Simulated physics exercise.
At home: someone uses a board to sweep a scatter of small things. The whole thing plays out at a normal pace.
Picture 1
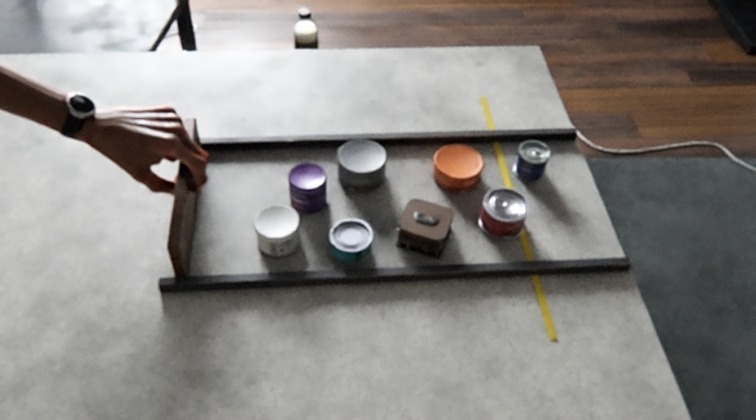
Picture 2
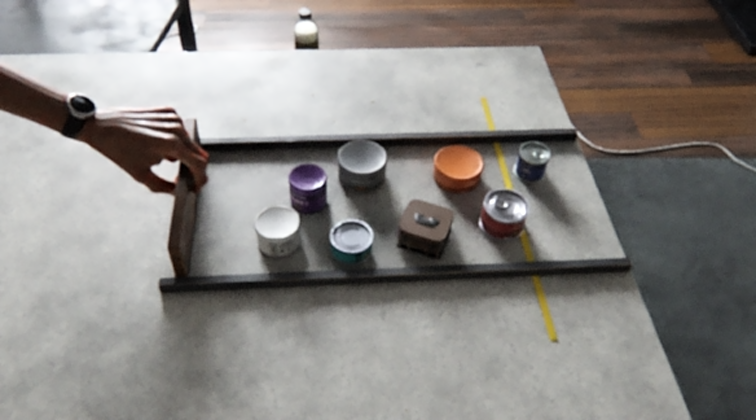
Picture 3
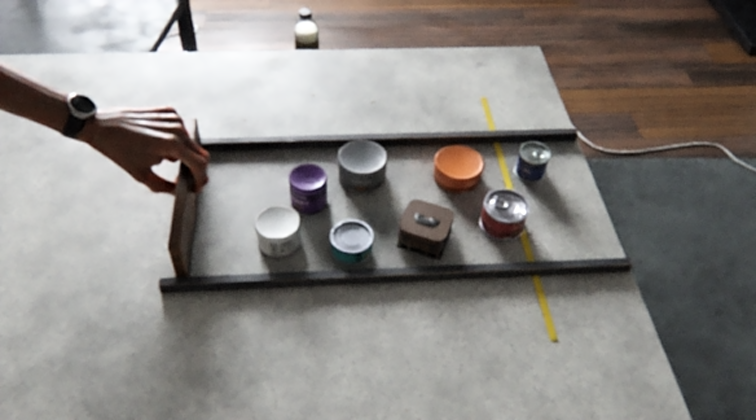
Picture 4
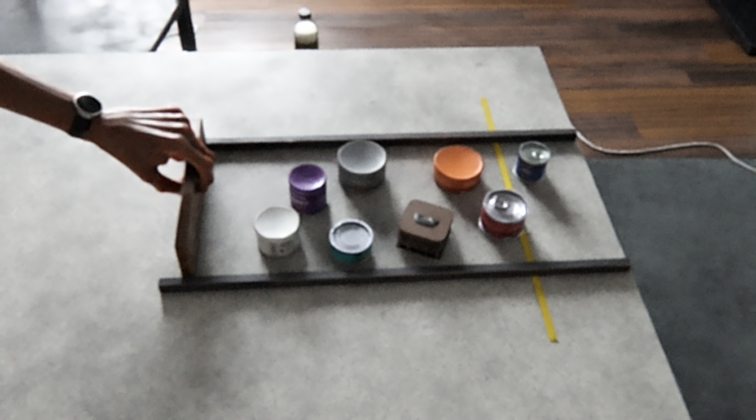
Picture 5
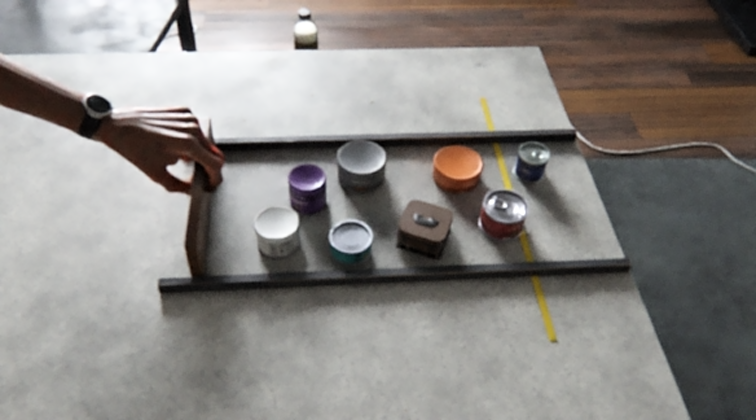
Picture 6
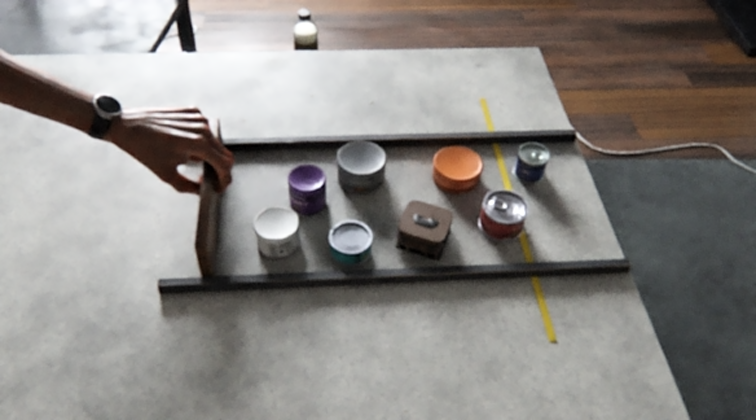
At first, a hand wearing a watch holds a brown board upright at the left end of a track between two dark rails, with small tubs, tins and a brown case scattered ahead. Then the hand slides the board a short way right toward the white pot, while the scattered things stay still.
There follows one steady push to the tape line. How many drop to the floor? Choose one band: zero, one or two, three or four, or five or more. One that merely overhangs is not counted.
One or two.
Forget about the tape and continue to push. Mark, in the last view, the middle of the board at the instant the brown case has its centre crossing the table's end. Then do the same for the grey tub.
The middle is at (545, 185) when it's the brown case, and at (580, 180) when it's the grey tub.
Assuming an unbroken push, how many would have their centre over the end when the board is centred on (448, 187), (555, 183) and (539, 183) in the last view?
The numbers past the end are 0, 4 and 3.
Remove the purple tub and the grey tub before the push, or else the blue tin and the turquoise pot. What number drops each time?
The answer is 1 and then 1.
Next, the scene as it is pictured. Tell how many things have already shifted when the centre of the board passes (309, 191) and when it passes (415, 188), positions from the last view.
Respectively 3 and 7.
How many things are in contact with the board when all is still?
Number in contact with it: 3.
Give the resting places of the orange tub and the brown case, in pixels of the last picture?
Orange tub: About (572, 171); brown case: About (578, 203).
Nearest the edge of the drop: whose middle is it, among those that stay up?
Result - foremost is the orange tub.
Soon after, none off yet; blue tin at rest near (531, 164); red tin at rest near (503, 216); orange tub at rest near (457, 170).
After that, none off yet; blue tin displaced about its own width near (562, 163); red tin displaced well along near (573, 206); orange tub displaced about its own width near (525, 173).
In the end, the number that fall off is one or two; gone, red tin and blue tin.
